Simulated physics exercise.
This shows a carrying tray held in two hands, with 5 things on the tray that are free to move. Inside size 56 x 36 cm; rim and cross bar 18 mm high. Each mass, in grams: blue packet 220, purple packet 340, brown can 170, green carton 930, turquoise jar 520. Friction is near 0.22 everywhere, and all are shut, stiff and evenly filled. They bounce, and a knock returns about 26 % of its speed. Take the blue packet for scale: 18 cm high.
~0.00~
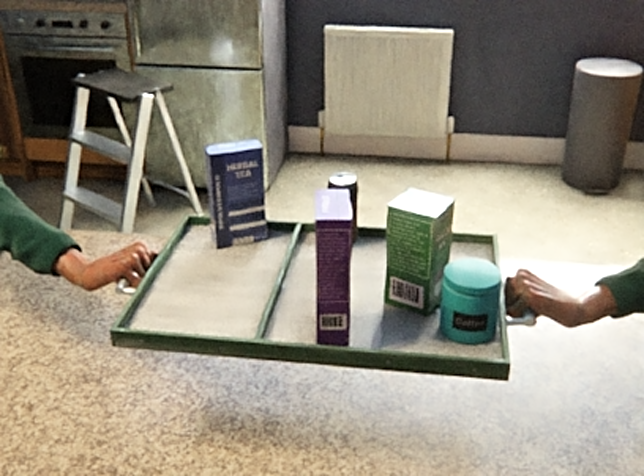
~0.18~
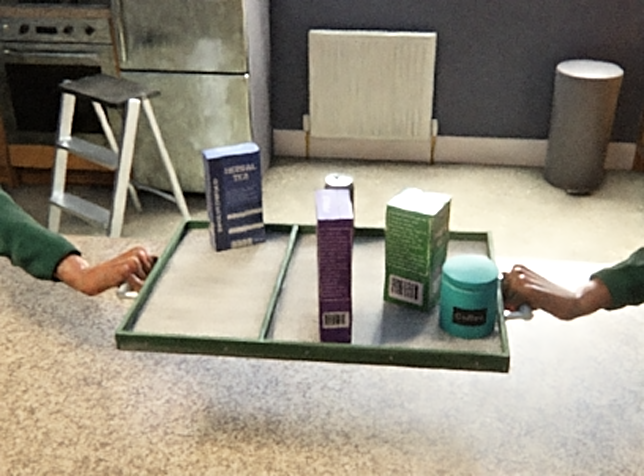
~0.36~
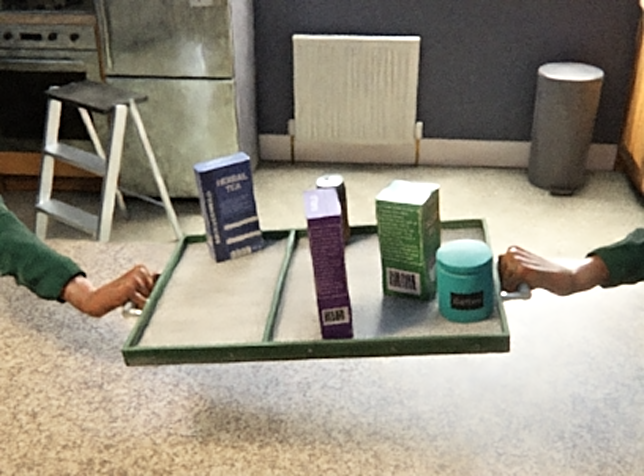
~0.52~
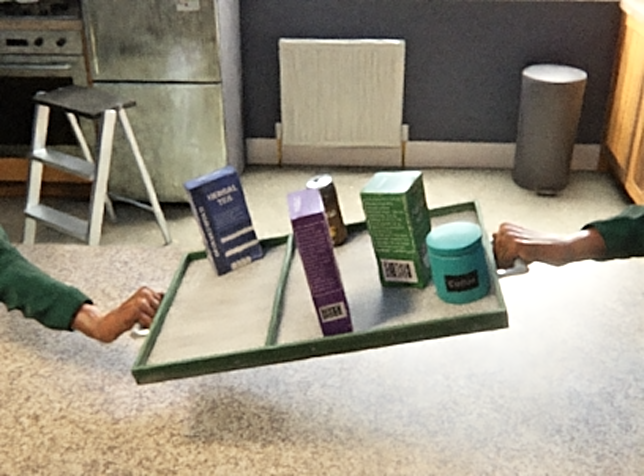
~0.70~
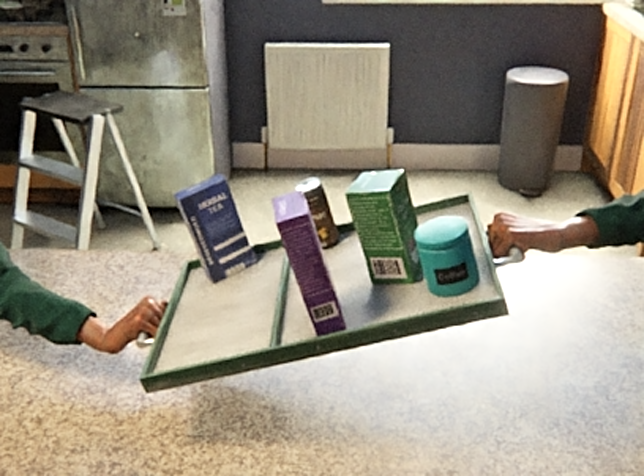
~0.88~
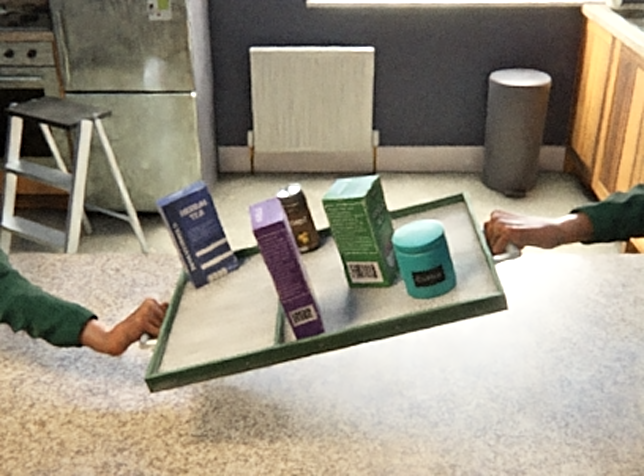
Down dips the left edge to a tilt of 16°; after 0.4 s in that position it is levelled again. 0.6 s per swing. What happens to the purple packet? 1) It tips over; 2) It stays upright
The answer is 1.
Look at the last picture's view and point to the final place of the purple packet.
End position: Roughly (213, 307).
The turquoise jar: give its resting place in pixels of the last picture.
Roughly pixel (309, 287).
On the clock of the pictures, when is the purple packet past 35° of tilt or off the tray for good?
It happens at about 1.1 s.
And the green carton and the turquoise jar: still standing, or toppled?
Well, the green carton tumbles down, and the turquoise jar holds steady.
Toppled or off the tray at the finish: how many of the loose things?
The number is 2.
After 1.08 s, tilt 16°, left edge down; purple packet tipped 29° from how it sat near (250, 283); green carton slid 12 cm; turquoise jar slid 11 cm.
After 1.18 s, tilt 15°, left edge down; purple packet on its side near (230, 314); green carton slid 17 cm; turquoise jar slid 15 cm.
After 1.48 s, tilt 4°, left edge down; purple packet on its side near (212, 314); green carton tipped 38° from how it sat; turquoise jar slid 25 cm.
At rest (2.2 s), tipped over on the tray, purple packet and green carton; not toppled but over 5 cm from the start, blue packet, brown can and turquoise jar. Seen from the same camera at the end, purple packet near (213, 308).
